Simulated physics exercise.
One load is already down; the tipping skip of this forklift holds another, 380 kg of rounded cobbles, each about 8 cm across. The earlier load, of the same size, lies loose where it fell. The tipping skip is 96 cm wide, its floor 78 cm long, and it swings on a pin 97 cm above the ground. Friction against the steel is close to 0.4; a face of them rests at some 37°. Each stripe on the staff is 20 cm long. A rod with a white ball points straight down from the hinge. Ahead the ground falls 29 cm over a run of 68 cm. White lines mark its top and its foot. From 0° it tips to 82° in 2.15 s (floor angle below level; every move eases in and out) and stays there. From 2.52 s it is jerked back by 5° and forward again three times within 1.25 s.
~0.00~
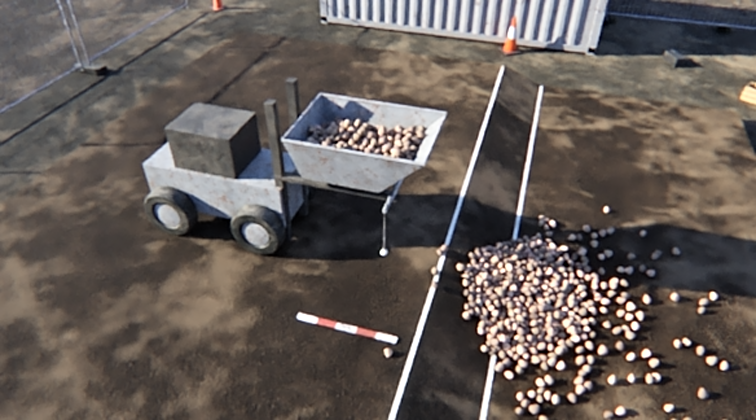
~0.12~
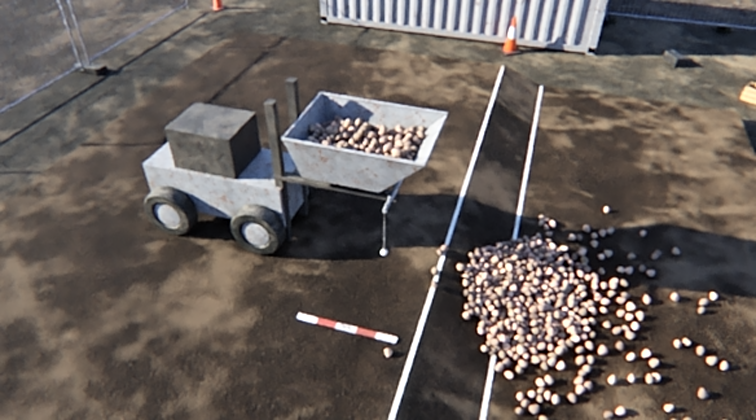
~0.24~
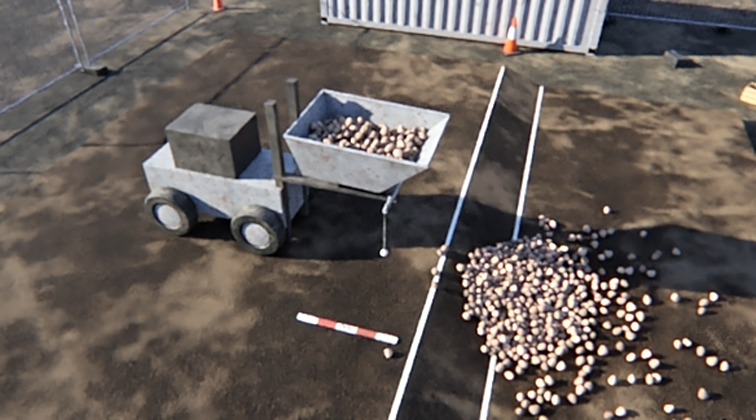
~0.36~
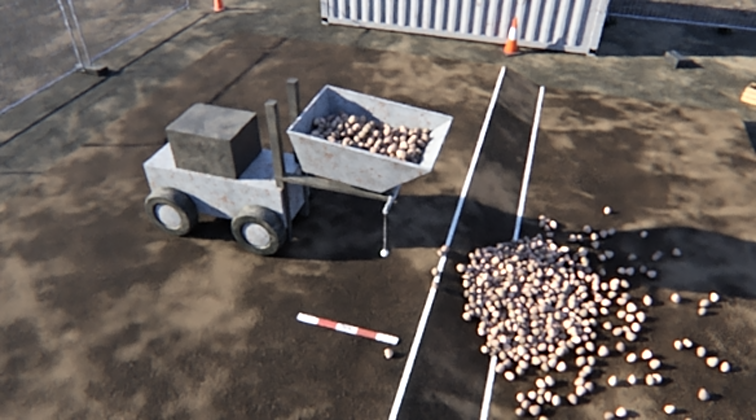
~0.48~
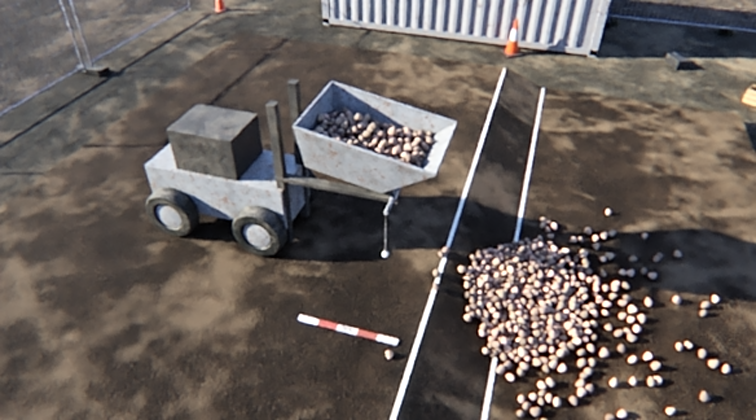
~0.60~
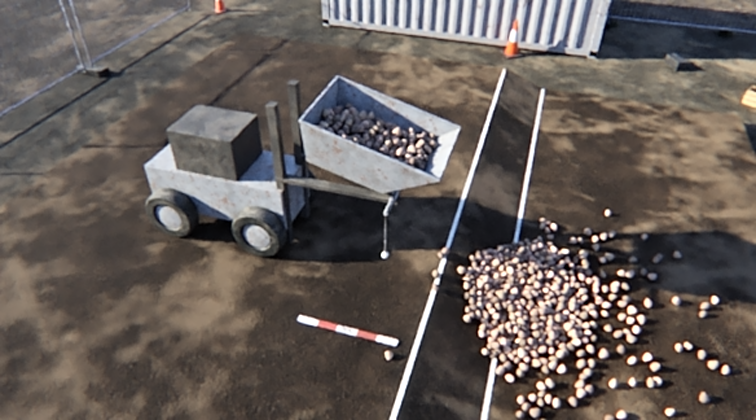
A small grey forklift slowly tilting its skip of round stones downward to the right, beside a loose heap on dark ground.
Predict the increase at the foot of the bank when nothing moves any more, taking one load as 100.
About 74 per cent.
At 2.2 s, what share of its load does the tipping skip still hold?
About 15 per cent.
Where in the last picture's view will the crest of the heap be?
Near (502, 273).
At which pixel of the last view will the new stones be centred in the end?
Their middle is at about (518, 289).
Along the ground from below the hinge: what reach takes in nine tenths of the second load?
Roughly 190 cm ahead of it.
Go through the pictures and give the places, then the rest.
The tipping skip is at 0°, its lip at (424, 165); the top of the load is at (380, 133). The earlier load is highest near (446, 275), 0 cm above ground level, 21 % on the top or the slope, 78 % at the foot of the bank, in the first picture.
The tipping skip is at 1°, its lip at (425, 165); the top of the load is at (374, 132); the stones move at 0.1 m/s on average, in the second picture.
The tipping skip is at 3°, its lip at (427, 167); the top of the load is at (356, 130); the stones move at 0.2 m/s on average, in the third picture.
Lip at (431, 170), floor tilted 6°, highest stones at (354, 127); the stones move at 0.3 m/s on average, in the fourth picture.
Lip at (436, 175), floor tilted 10°, highest stones at (348, 123); the stones move at 0.4 m/s on average, in the fifth picture.
Lip at (440, 181), floor tilted 16°, highest stones at (341, 115); the stones move at 0.4 m/s on average, in the sixth picture.
After 1.6 s the floor is at 69°; in per cent of one load, 98 in the tipping skip, 23 on the top or the slope, 78 at the foot of the bank; the foremost stones are at (712, 352).
After 2.2 s the floor is at 82°; in per cent of one load, 16 in the tipping skip, 70 on the top or the slope, 114 at the foot of the bank; the foremost stones are at (712, 352).
After 4.2 s the floor is at 82°; in per cent of one load, 0 in the tipping skip, 47 on the top or the slope, 152 at the foot of the bank; the foremost stones are at (712, 352).
After 6.7 s the floor is at 82°; in per cent of one load, 0 in the tipping skip, 47 on the top or the slope, 152 at the foot of the bank; the foremost stones are at (712, 352). Net gain at the foot of the bank, 74.
